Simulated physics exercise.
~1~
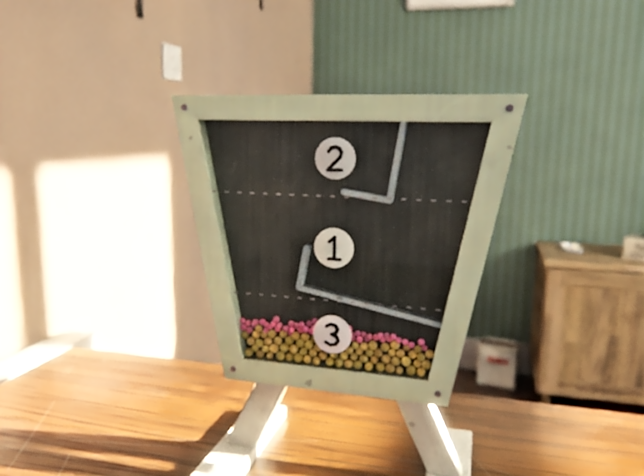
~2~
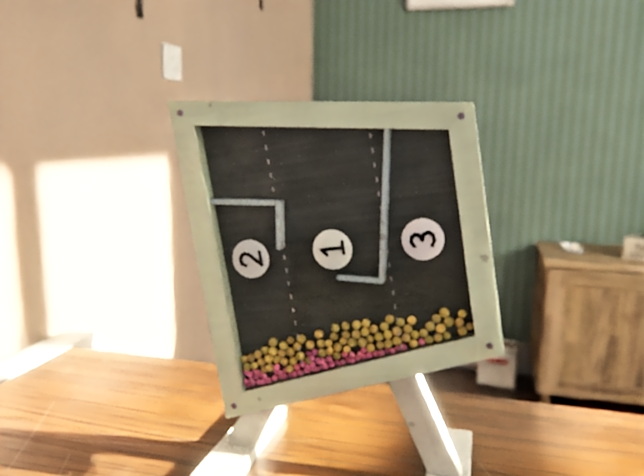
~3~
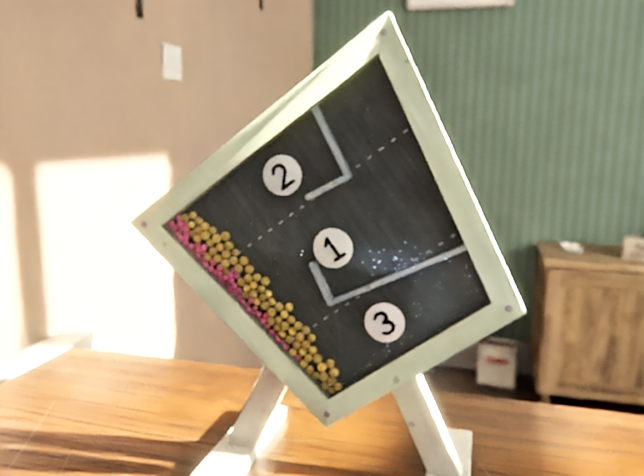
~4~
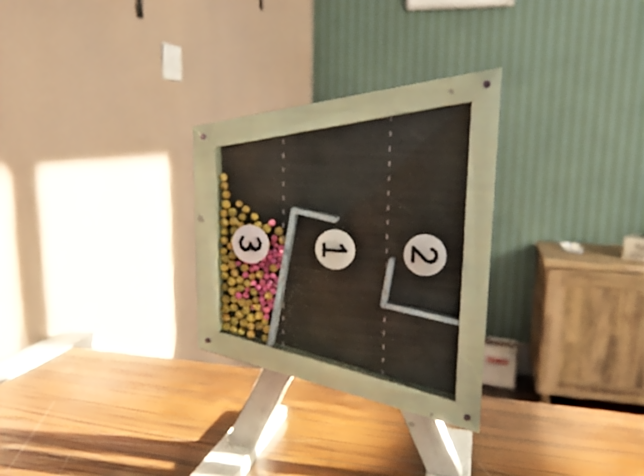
A pale green-framed case of yellowish and smaller pink beads turned anticlockwise onto its side, spilling them along its lower wall, then swung back past upright the other way, and the beads ended up gathered in band three at the left.
